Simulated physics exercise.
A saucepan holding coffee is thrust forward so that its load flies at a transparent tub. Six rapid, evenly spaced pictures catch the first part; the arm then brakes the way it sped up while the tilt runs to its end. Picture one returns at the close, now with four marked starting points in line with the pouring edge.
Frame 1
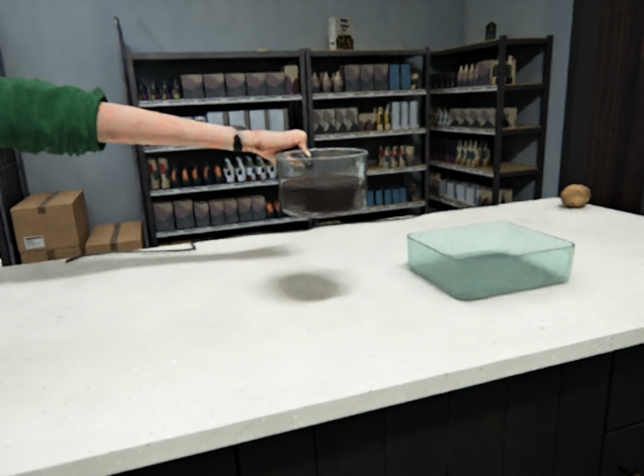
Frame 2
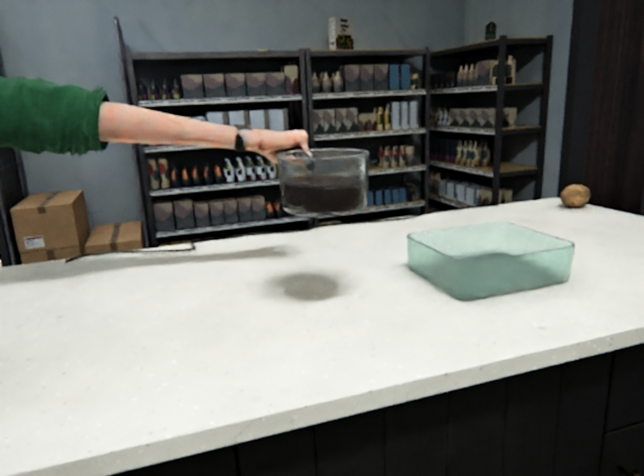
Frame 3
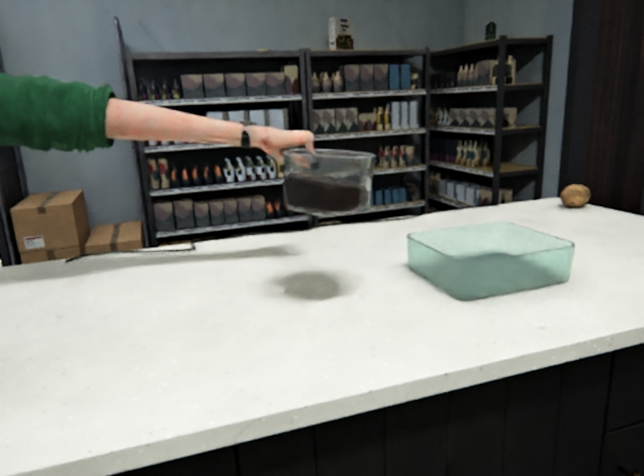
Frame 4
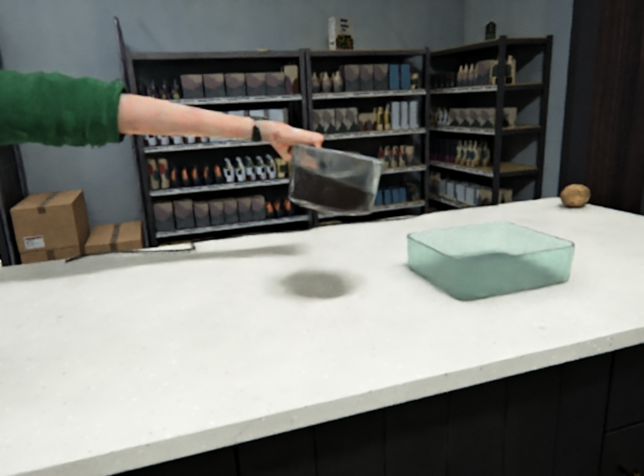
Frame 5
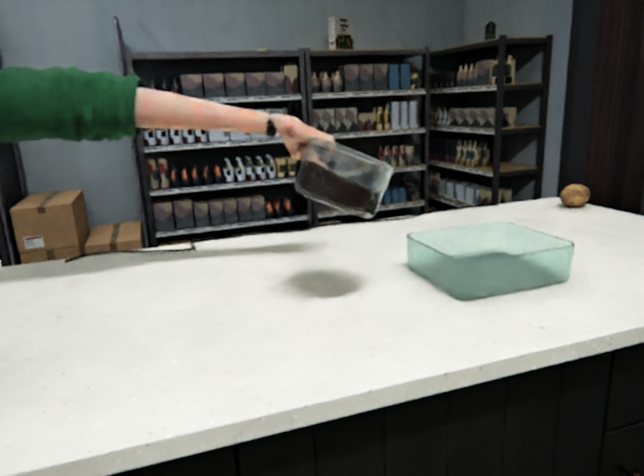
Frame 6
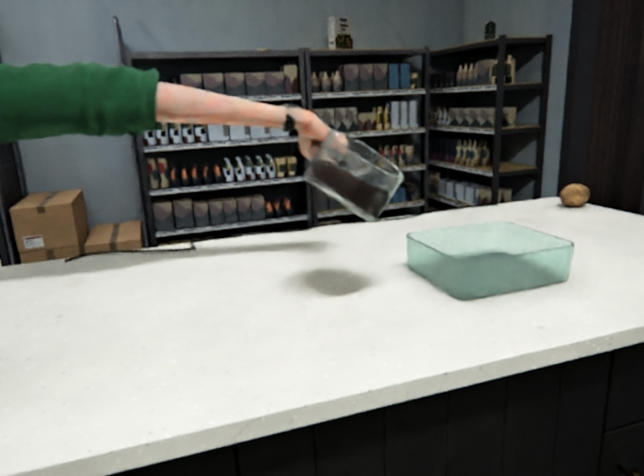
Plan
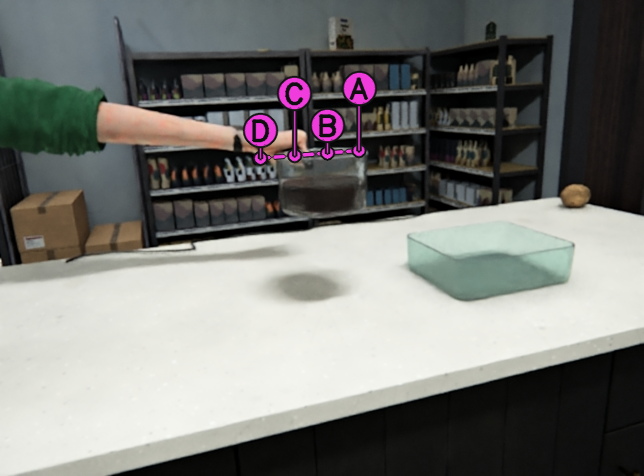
In this clip, a hand at the end of a green-sleeved arm holds a clear container of dark contents above a white counter, then moves it slightly right while tilting it increasingly toward a transparent greenish tub.
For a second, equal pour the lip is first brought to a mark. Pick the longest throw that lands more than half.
The answer is dot B.
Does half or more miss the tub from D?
Yes, it does.
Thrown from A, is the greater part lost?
No.
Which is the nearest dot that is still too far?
Here it is dot C.
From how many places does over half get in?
Two.
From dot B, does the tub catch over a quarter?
Yes, clearly.
In magenta, A at (359, 150); B at (327, 153); C at (294, 155); D at (260, 158).
Choosing A, about 65 % lands in the tub, 4 % falls short and 31 % goes beside or beyond.
Choosing B, about 64 % lands in the tub, 12 % falls short and 25 % goes beside or beyond.
Choosing C, about 10 % lands in the tub, 86 % falls short and 4 % goes beside or beyond.
Choosing D, about 0 % lands in the tub, 100 % falls short.
